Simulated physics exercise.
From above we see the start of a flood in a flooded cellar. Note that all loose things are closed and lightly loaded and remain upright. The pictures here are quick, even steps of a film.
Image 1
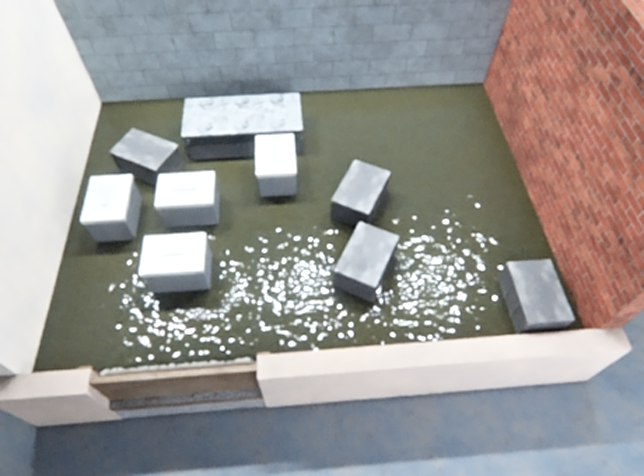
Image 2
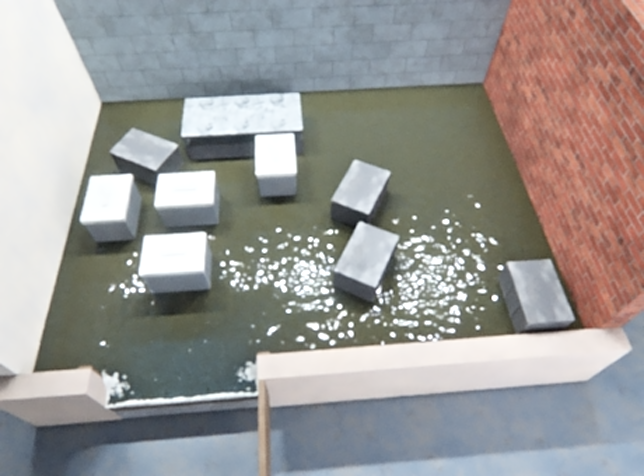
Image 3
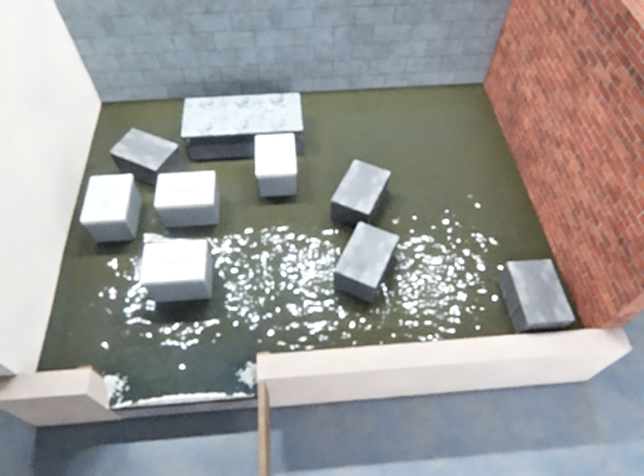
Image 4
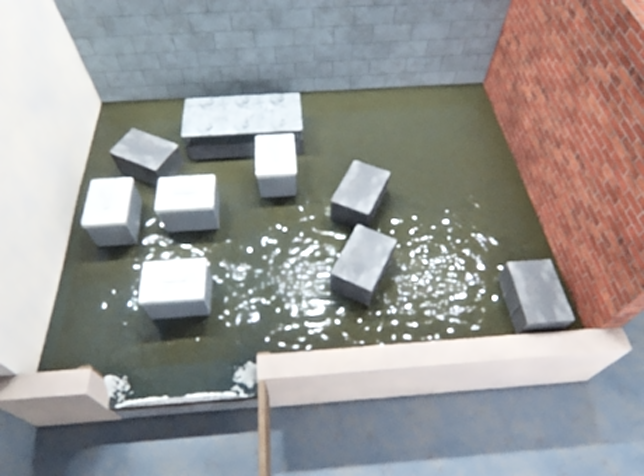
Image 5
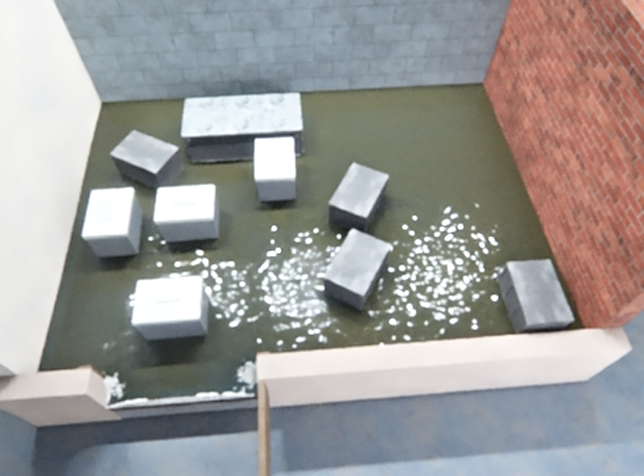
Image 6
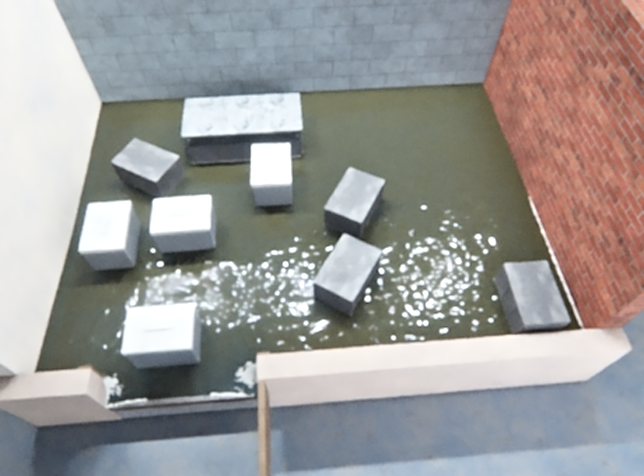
In a flooded cellar, a panel in the front wall swung open at the left, then the nearest pale chest drifted toward the gap while most of the other floating blocks shifted only slightly.
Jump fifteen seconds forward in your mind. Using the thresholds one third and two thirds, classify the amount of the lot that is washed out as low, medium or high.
High - two thirds or more.
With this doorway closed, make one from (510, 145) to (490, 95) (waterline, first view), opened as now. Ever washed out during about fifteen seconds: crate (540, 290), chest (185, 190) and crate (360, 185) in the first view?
First held back, then held back, then flushed away.
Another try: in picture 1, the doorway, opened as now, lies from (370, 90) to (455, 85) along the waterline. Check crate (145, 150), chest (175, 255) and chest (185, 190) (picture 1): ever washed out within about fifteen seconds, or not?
Per object, as asked: Not flushed / not flushed / not flushed.
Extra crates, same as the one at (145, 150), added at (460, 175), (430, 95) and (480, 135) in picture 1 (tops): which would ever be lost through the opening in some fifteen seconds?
Lab note - results by position: Retained, retained, retained.
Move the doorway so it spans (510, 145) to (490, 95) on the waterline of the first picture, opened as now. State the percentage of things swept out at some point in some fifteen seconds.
20 %.
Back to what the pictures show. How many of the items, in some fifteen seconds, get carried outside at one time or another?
I make it 7 of them.
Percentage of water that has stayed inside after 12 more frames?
By my count, 68 per cent.
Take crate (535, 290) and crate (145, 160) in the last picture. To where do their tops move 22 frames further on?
Near (465, 298) and (120, 366).
A moment on, 1 of 8 are out; 7 afloat.
Next, 3 of 8 are out; 5 afloat.
Later, 5 of 8 are out; 3 afloat.
In the end, 7 of 8 are out; 1 afloat.
